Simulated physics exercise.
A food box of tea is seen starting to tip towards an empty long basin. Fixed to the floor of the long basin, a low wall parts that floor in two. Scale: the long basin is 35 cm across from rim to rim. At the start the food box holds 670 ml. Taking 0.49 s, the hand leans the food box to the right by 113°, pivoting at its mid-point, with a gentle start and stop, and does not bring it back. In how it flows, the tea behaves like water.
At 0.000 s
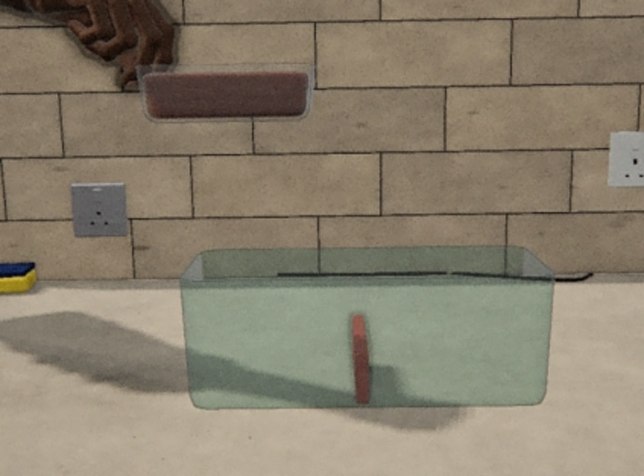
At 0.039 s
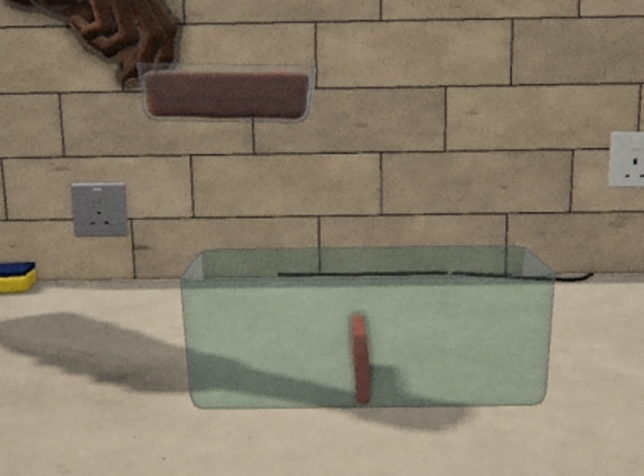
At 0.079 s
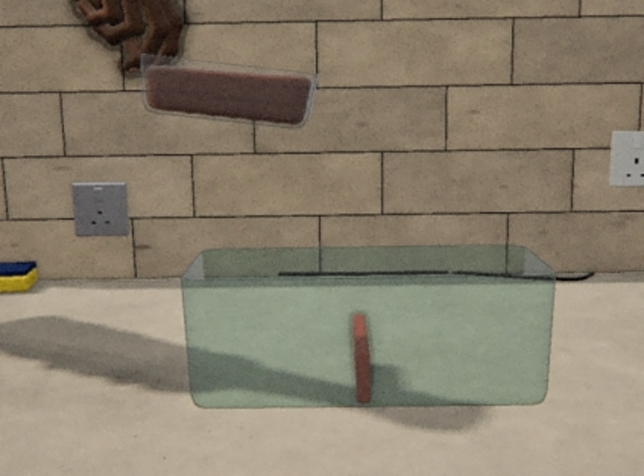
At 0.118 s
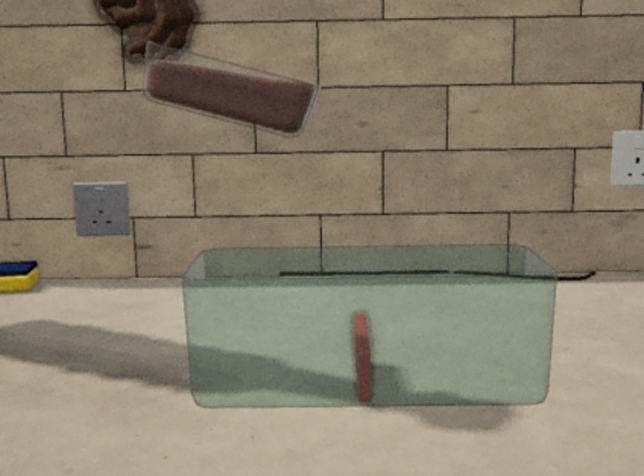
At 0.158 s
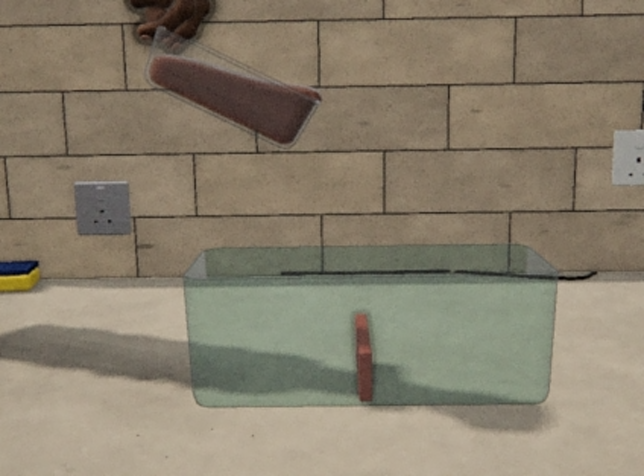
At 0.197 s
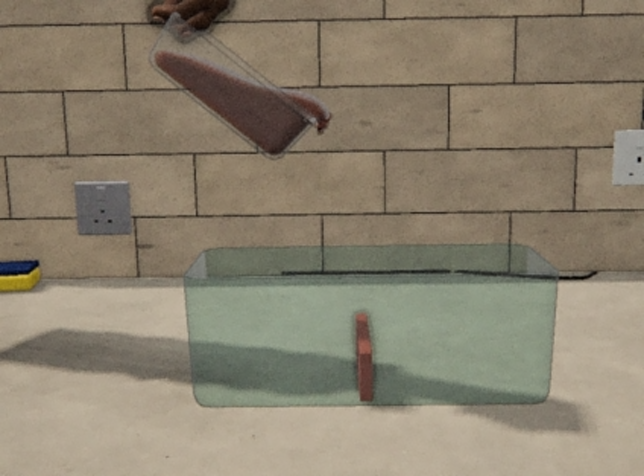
A hand tilts a clear box of reddish-brown liquid rightward until some pours over its edge.
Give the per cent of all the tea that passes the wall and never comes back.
I would say 57 percent.
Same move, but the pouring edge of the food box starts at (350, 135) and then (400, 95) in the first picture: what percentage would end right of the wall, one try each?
Respectively about 70 and 75 percent.
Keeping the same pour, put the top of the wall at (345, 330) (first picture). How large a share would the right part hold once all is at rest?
Estimate: Close to 70 per cent.
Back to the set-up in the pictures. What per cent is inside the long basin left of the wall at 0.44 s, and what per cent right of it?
Near 14 on the left, 42 on the right.
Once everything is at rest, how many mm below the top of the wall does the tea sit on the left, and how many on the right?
Left: Roughly 40 mm; right: Roughly 32 mm.
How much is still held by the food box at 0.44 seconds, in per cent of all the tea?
At that time about 8 in a hundred parts are still held.
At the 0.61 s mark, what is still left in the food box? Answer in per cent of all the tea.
0 %.
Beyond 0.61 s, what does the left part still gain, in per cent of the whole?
Close to 10% of the whole.
Then, 0.44 s in, the tilt is 109° and 8 per cent is still to pour, 13 is left of the wall and 42 right of it.
Then, 0.61 s in, the tilt is 113° and 0 per cent is still to pour, 22 is left of the wall and 59 right of it.
Then, 0.79 s in, the tilt is 113° and 0 per cent is still to pour, 30 is left of the wall and 55 right of it.
Then, 0.99 s in, the tilt is 113° and 0 per cent is still to pour, 32 is left of the wall and 57 right of it.
Finally, 32 per cent lies left of the wall, 57 right of it and 11 outside.
